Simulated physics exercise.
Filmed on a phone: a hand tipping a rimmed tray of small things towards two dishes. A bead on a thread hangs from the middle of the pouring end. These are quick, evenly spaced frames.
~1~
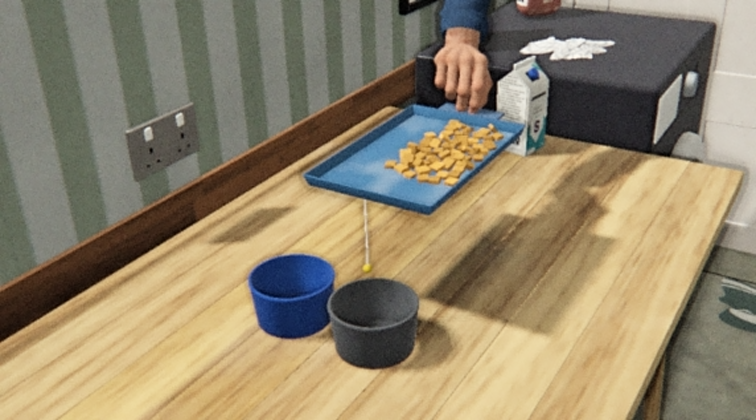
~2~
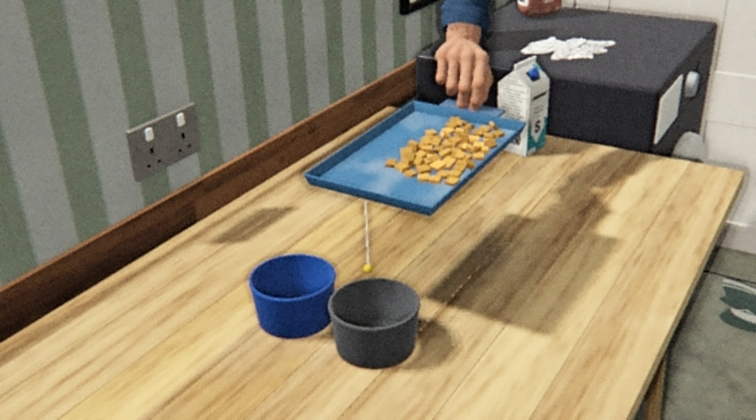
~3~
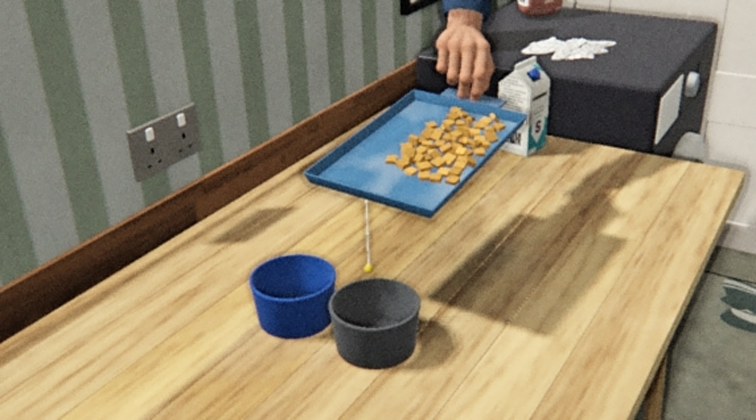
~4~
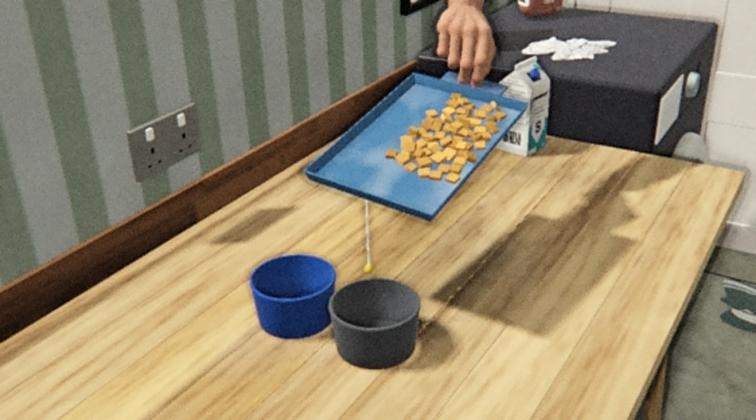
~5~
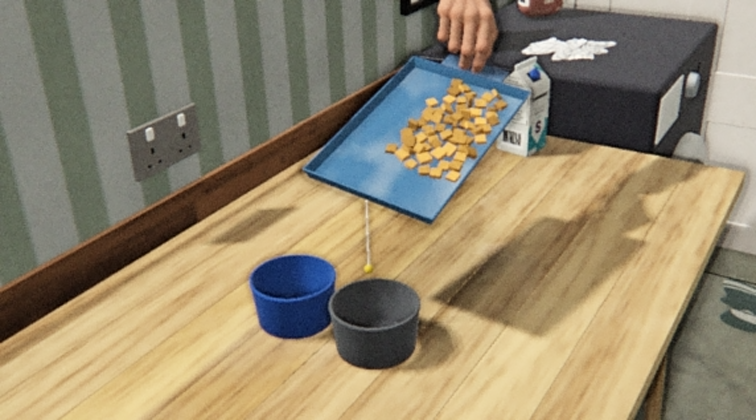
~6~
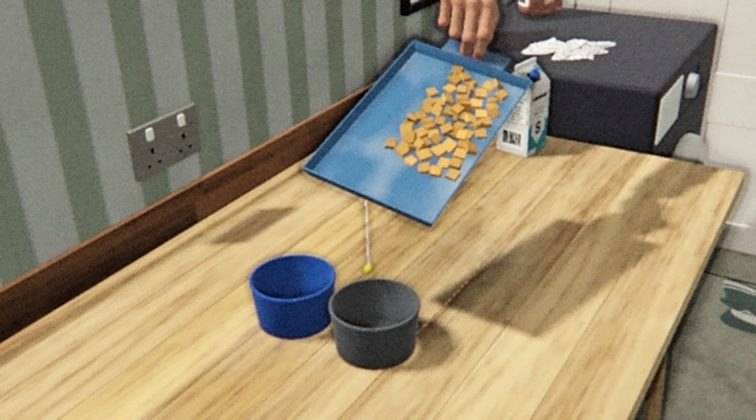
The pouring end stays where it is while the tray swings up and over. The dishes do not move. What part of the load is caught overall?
Caught overall: Less than half.
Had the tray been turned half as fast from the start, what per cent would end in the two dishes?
Some 30 per cent.
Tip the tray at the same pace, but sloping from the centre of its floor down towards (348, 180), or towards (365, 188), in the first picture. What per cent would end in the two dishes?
Roughly 100 per cent, and 90 per cent.
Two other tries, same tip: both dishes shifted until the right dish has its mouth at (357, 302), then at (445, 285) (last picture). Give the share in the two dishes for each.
First some 10, then 40 per cent.
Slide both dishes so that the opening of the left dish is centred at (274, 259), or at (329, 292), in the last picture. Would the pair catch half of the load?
First the smaller part, then the larger part.
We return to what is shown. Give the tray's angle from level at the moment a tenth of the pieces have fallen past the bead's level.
Near 75 degrees.
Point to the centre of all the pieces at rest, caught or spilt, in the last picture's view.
Near (418, 353).
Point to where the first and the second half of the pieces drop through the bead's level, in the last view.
Early half (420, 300), late half (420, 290).
Just after the last frame, tray tipped steeply; roughly two thirds on the tray; just a few outside both; roughly a third in the air.
A moment on, tray tipped past a quarter turn; roughly a third in the right dish; roughly two thirds outside both; just a few in the air.
Further on, tray tipped past a quarter turn; roughly a third in the right dish; roughly two thirds outside both.
When it is over, tray tipped past a quarter turn; roughly a third in the right dish; not one in the left dish; roughly two thirds outside both.
